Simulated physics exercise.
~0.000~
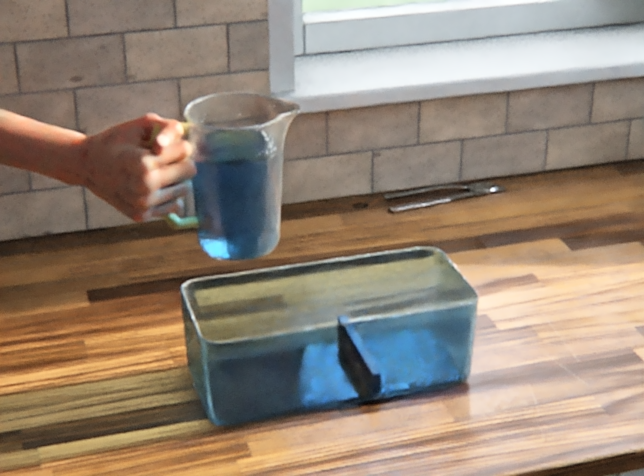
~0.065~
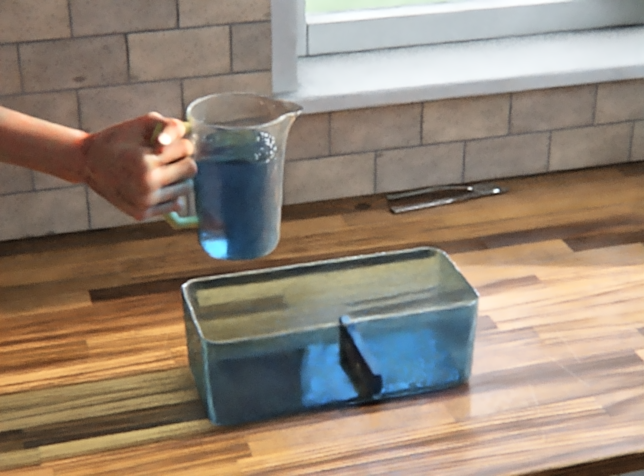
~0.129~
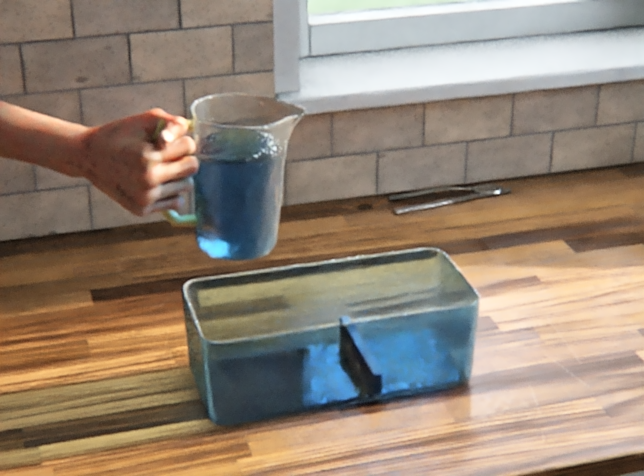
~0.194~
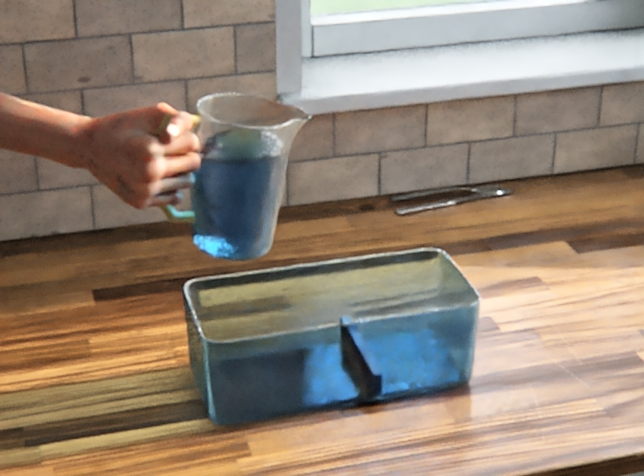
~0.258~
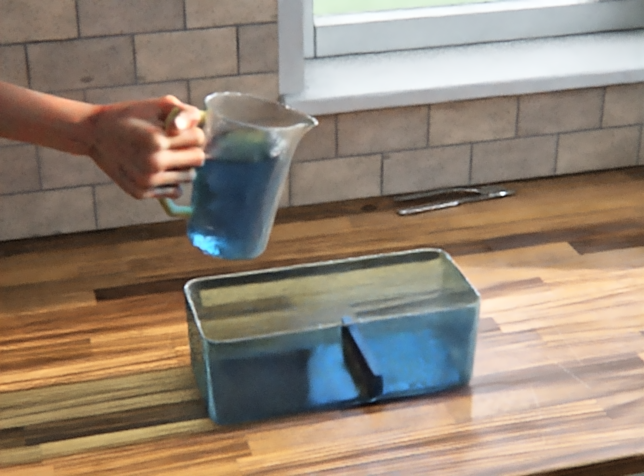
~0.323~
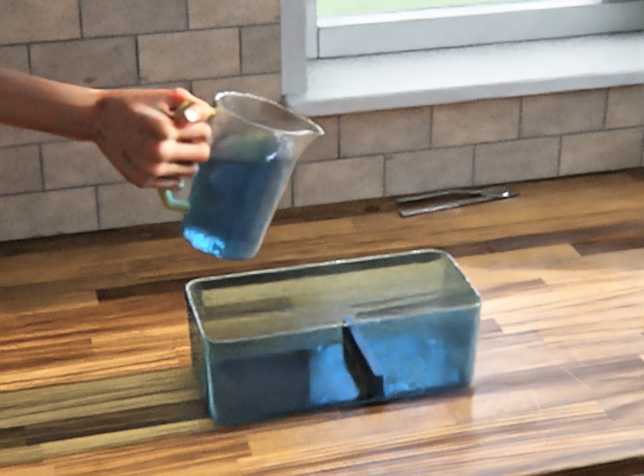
In this clip, a hand holds a clear pitcher of blue liquid above a long, clear basin with a dark divider on a wooden countertop, then gradually tilts the pitcher to the right, its spout lowering slightly.
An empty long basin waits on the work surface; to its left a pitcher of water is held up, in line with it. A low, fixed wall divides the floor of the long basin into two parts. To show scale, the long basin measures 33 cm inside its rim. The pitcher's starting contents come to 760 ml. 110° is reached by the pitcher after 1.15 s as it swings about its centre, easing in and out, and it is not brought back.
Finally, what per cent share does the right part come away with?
Roughly 63 per cent.
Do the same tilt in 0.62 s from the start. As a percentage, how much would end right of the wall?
Result under that change: Approx. 55 %.
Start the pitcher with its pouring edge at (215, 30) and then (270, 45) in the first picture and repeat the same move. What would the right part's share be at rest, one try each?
Some 10 and 50 per cent, in that order.
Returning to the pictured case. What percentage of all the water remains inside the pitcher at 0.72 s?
Around 84 percent.
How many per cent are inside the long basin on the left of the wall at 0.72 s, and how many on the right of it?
0 left and 2 right, roughly.
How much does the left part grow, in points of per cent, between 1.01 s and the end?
Change: Approx. 30 %.
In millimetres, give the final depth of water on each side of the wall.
Once settled, the left stands around 10 mm and the right around 30 mm.
By 0.72 s the tilt is 76° and 85 per cent is still to pour, 0 is left of the wall and 2 right of it.
By 1.01 s the tilt is 106° and 29 per cent is still to pour, 7 is left of the wall and 43 right of it.
By 1.32 s the tilt is 110° and 1 per cent is still to pour, 26 is left of the wall and 70 right of it.
By 1.65 s the tilt is 110° and 0 per cent is still to pour, 35 is left of the wall and 64 right of it.
At rest 36 per cent lies left of the wall, 63 right of it and 1 outside.
